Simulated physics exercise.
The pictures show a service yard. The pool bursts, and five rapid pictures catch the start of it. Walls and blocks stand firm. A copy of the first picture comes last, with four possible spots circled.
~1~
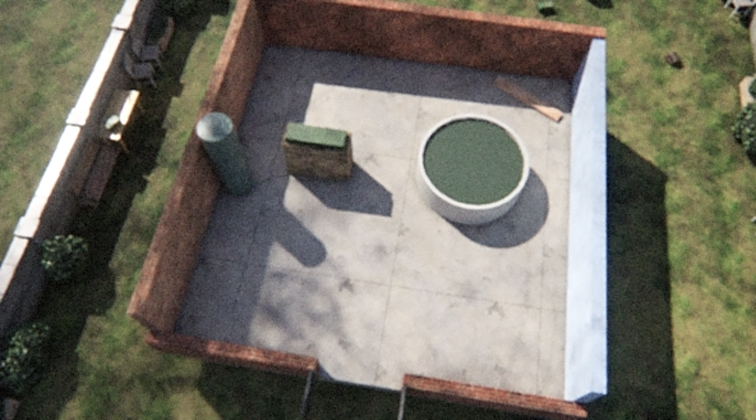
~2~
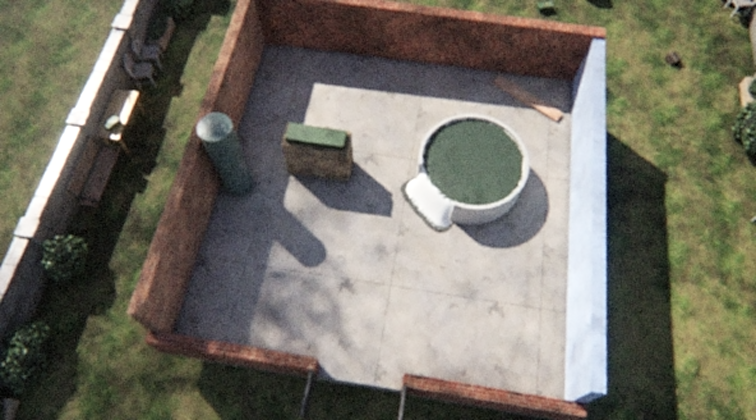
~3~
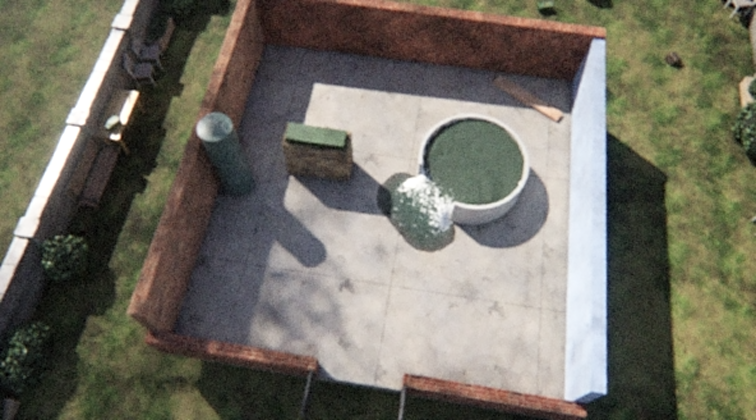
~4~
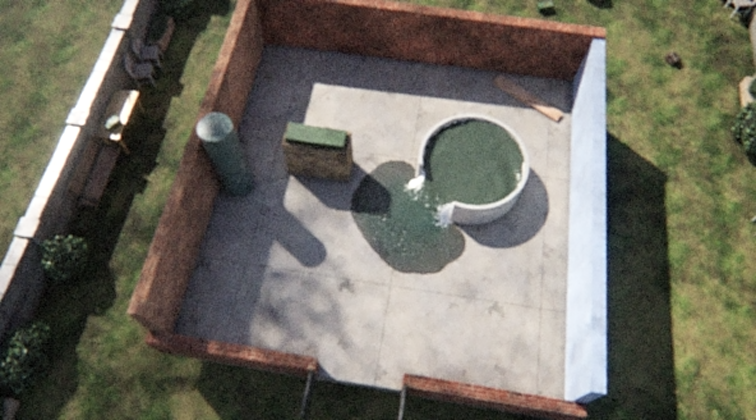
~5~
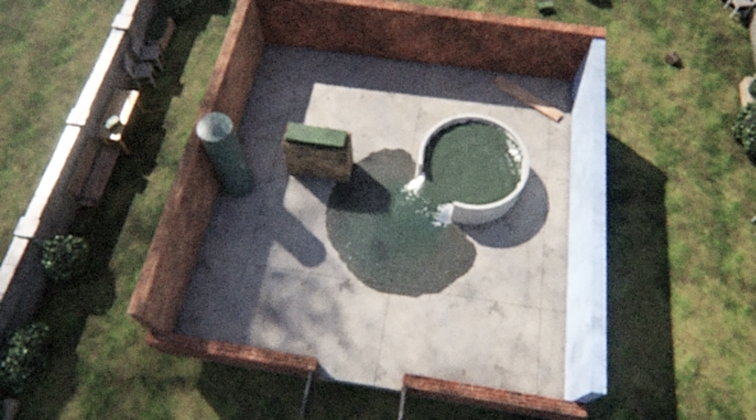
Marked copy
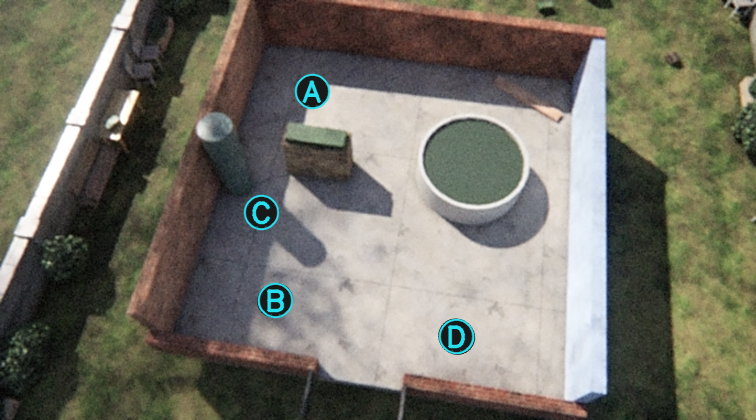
Round white-walled pool of dark green water breaking open at its lower left side, water gushing out and spreading across the paved yard.
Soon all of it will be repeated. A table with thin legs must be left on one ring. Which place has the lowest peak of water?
Choose D.
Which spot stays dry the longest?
That is spot A.
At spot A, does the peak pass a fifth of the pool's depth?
No, it does not.
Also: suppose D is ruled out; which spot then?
A it is.
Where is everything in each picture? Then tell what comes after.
Pool full, its middle at (473, 161); open gate at (361, 367).
Water covers 1 % of the ground and shows as far out as (407, 184).
Water covers 3 % of the ground and shows as far out as (382, 201).
Water covers 7 % of the ground and shows as far out as (399, 267).
Water covers 13 % of the ground and shows as far out as (364, 279).
On the marked copy, A at (312, 91); B at (275, 300); C at (261, 212); D at (456, 336).
Choosing A, the water peaks at about 9 % of the depth that stood in the pool.
Choosing B, the water peaks at about 30 % of the depth that stood in the pool.
Choosing C, the water peaks at about 27 % of the depth that stood in the pool.
Choosing D, the water peaks at about 4 % of the depth that stood in the pool.
